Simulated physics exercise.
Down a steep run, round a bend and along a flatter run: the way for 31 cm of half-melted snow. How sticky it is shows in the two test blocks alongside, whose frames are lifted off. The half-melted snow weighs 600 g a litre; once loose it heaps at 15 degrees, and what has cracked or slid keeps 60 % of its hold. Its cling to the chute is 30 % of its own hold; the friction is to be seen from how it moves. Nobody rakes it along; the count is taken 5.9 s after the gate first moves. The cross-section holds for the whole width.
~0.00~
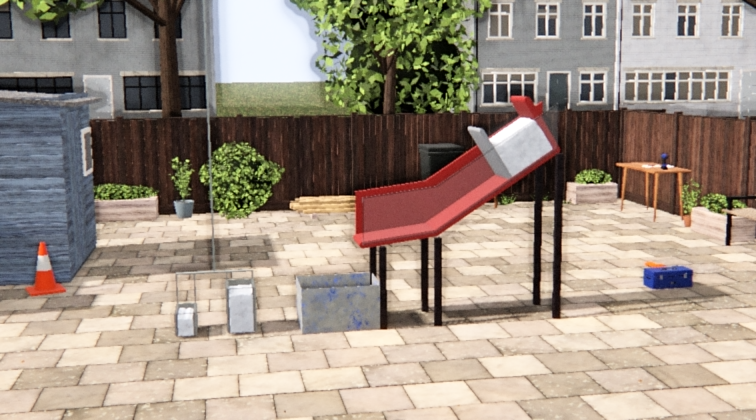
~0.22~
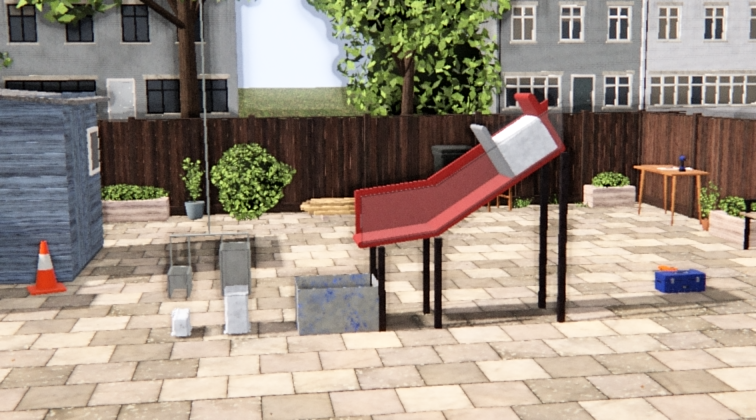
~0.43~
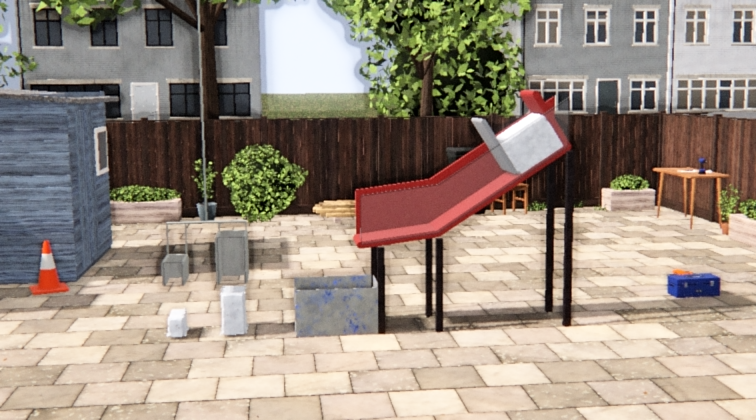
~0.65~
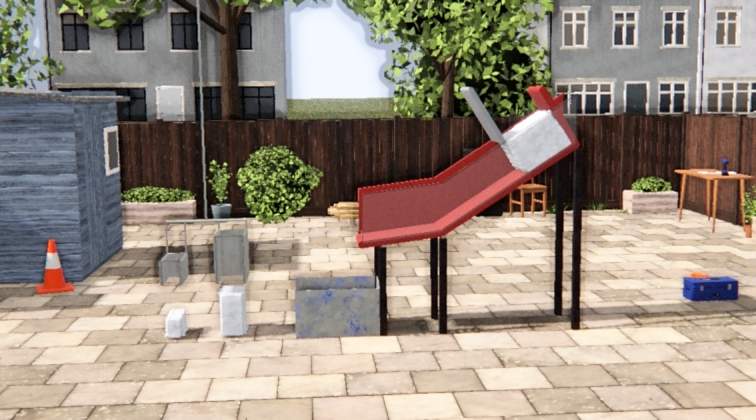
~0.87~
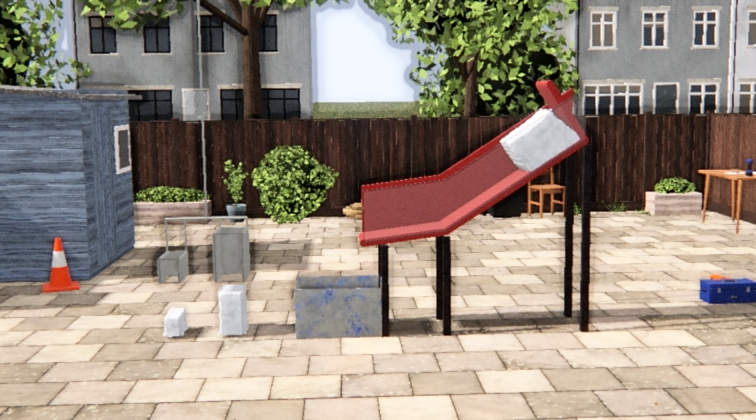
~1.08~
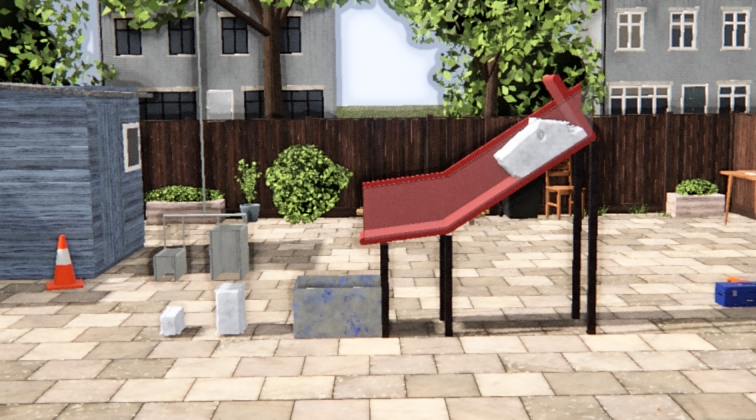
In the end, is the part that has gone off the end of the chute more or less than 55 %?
It comes out less than 55 %.
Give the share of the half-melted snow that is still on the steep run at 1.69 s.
About 75 %.
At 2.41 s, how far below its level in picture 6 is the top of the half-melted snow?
About 7.5 cm.
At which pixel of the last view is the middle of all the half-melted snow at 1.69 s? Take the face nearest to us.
At about (480, 191).
By 1.69 s, 76 % is on the steep run, 24 % on the flatter one and 0 % past the end.
By 2.41 s, 23 % is on the steep run, 77 % on the flatter one and 0 % past the end.
By 3.12 s, 23 % is on the steep run, 77 % on the flatter one and 0 % past the end.
By 3.84 s, 23 % is on the steep run, 77 % on the flatter one and 0 % past the end.
By 6.30 s, at the end, 23 % is on the steep run, 77 % on the flatter one and 0 % past the end.
